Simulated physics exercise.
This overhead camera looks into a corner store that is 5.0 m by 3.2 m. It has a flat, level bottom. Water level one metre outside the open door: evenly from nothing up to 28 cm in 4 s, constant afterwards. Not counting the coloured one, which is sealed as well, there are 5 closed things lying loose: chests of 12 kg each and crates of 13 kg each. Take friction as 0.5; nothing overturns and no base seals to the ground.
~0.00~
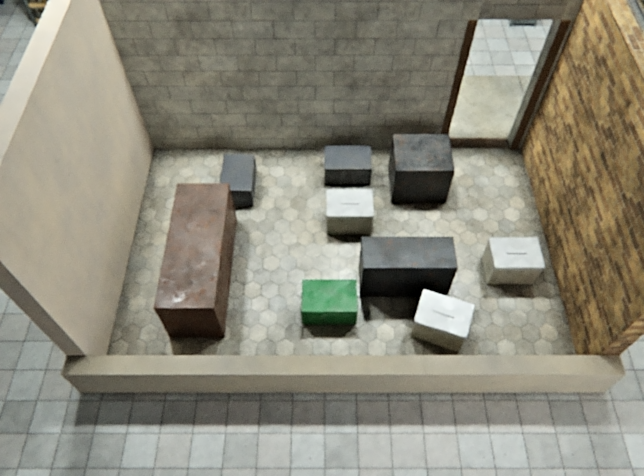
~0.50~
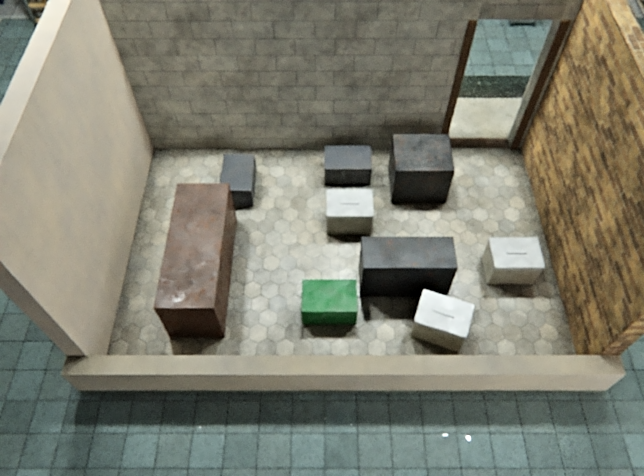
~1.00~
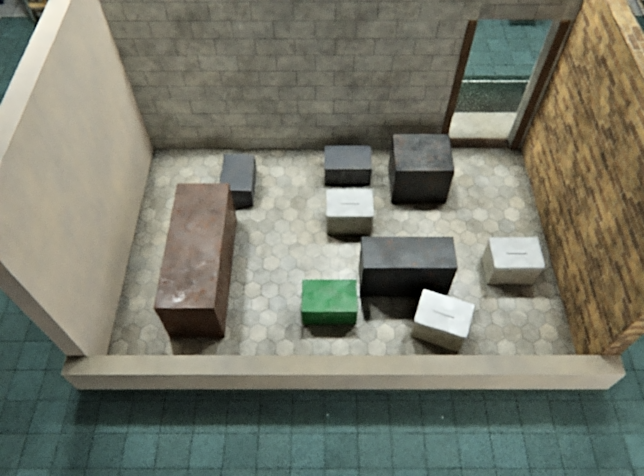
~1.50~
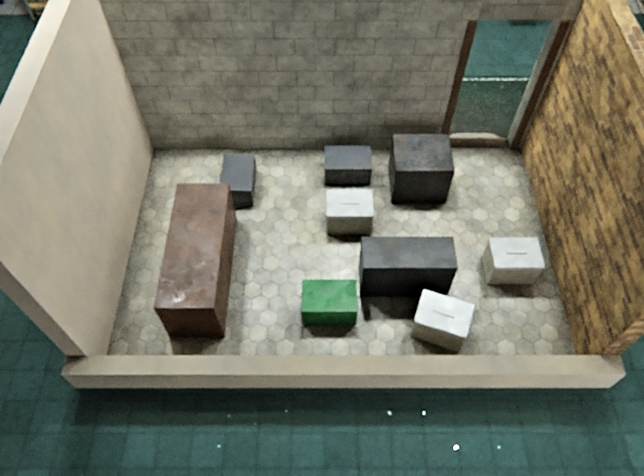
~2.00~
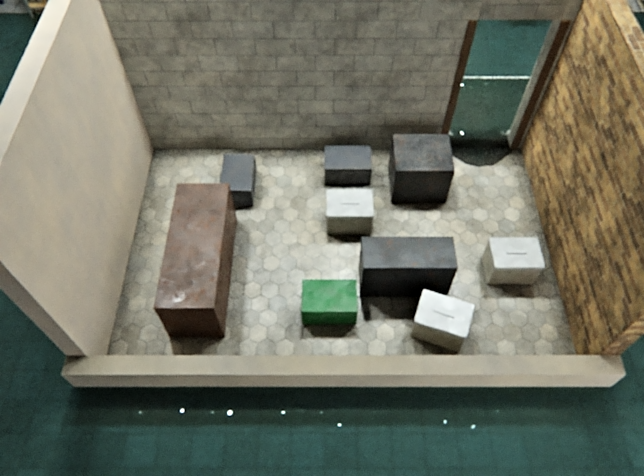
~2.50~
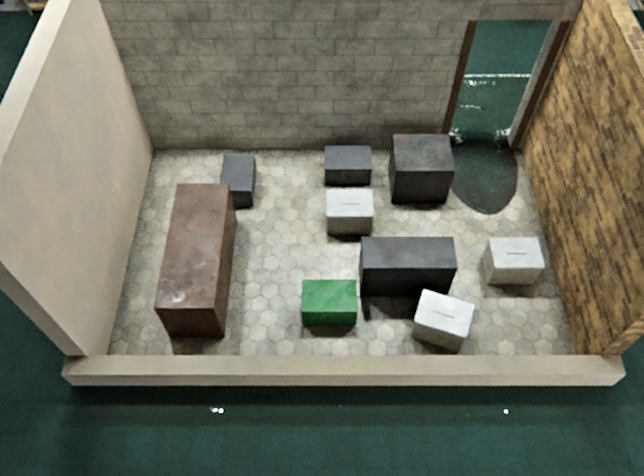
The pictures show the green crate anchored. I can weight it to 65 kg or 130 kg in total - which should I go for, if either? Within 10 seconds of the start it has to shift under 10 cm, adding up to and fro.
65 kg will do.
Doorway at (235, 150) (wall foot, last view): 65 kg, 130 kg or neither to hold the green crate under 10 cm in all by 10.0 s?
Lab note: Lower mass sufficient.
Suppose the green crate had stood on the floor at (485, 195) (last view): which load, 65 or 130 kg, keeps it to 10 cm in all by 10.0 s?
Outcome - success with heavier only.
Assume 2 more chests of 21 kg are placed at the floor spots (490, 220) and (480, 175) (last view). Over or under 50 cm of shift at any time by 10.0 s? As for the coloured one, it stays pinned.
The first comes out above the threshold, the second above the threshold.
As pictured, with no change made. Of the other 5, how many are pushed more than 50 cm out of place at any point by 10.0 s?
Tally: 2.
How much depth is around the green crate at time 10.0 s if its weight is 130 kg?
Around 9 cm.
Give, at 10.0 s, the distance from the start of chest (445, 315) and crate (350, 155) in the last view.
First 80 cm, then 0 cm.
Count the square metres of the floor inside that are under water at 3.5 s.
Around 3.0 m2 of it.
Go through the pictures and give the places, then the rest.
The first picture shows the green crate at (329, 295) rests on the ground; 0.0 m2 under water; 0 of 6 have shifted.
The second picture shows the green crate at (329, 295), on the bottom; water covers 0.0 m2; 0 of 6 have shifted.
The third picture shows the green crate at (329, 295) rests on the ground; water covers 0.0 m2; 0 of 6 have shifted.
The fourth picture shows the green crate at (329, 295) rests on the ground; 0.0 m2 under water; 0 of 6 have shifted.
The fifth picture shows the green crate at (329, 295), on the bottom; 0.2 m2 under water; 0 of 6 have shifted.
The sixth picture shows the green crate at (329, 295), on the bottom; water covers 0.8 m2; 0 of 6 have shifted.
After 3.5 s the green crate would be 0 cm from its start with 65 kg and 0 cm from its start with 130 kg; 0 cm of water round it then.
After 4.5 s the green crate would be 0 cm from its start with 65 kg and 0 cm from its start with 130 kg; 0 cm of water round it then.
After 7.0 s the green crate would be 1 cm from its start with 65 kg and 0 cm from its start with 130 kg; 5 cm of water round it then.
After 10.0 s the green crate would be 1 cm from its start with 65 kg and 0 cm from its start with 130 kg; 9 cm of water round it then.
